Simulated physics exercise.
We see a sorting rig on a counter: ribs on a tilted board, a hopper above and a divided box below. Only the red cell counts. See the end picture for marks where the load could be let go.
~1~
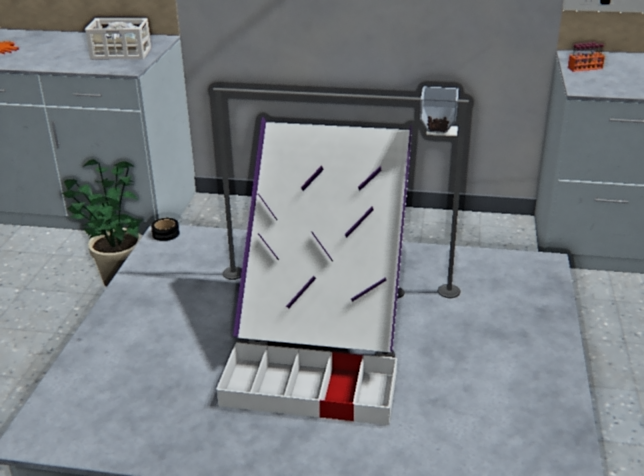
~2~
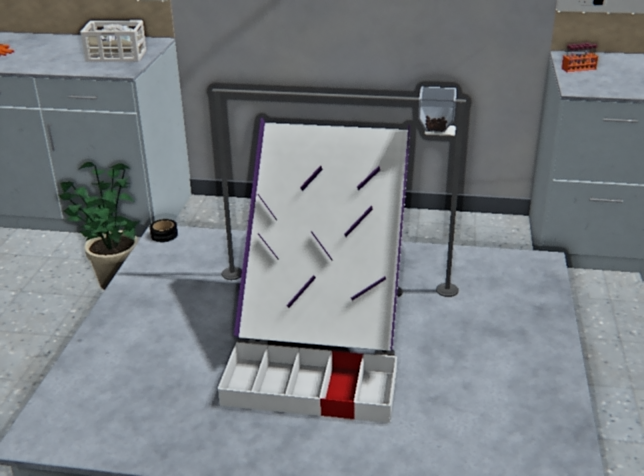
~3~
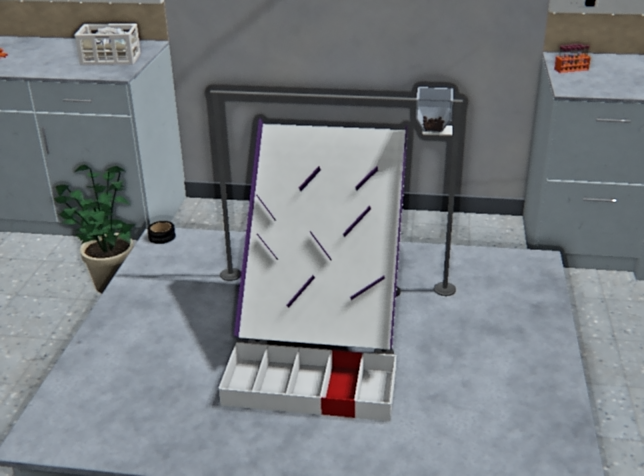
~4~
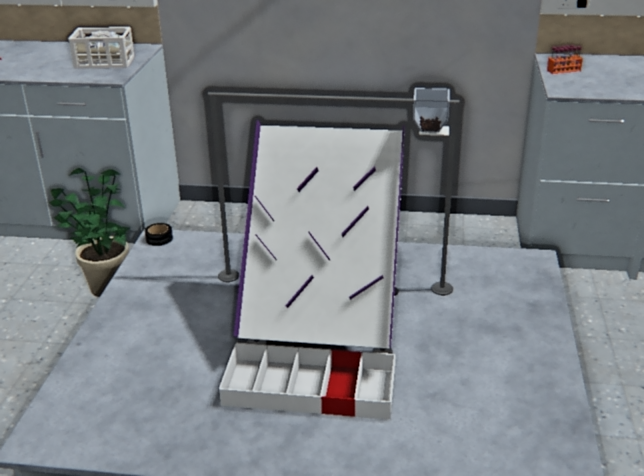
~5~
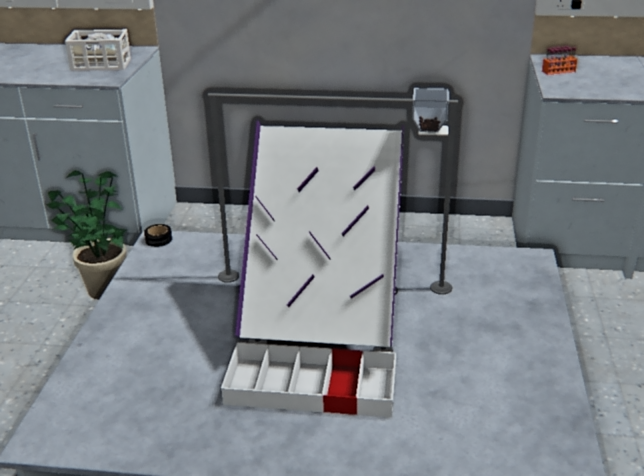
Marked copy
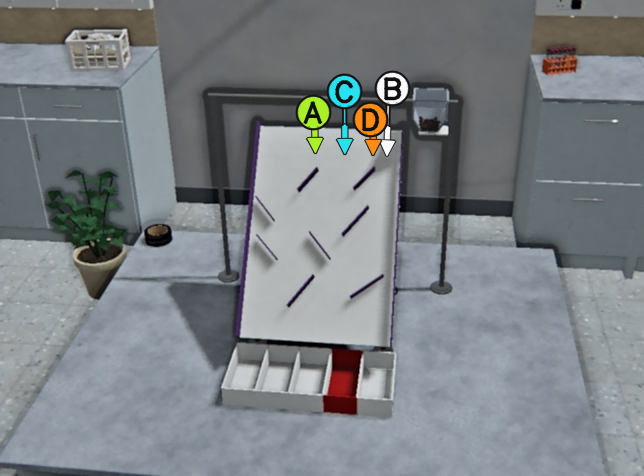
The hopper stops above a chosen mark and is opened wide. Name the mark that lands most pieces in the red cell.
Take C.
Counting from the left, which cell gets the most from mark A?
The first.
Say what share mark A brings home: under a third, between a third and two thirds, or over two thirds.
Under a third.
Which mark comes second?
That is mark D.
On the marked copy, mark A meets the board at (315, 147); mark B meets the board at (387, 150); mark C meets the board at (344, 148); mark D meets the board at (373, 149).
Choosing A, about a tenth in the red cell, the larger part in other cells.
Choosing B, about a tenth in the red cell, the larger part in other cells, about a tenth outside the box.
Choosing C, roughly half in the red cell, roughly half in other cells, just a few outside the box.
Choosing D, roughly a third in the red cell, roughly half in other cells, about a tenth outside the box.
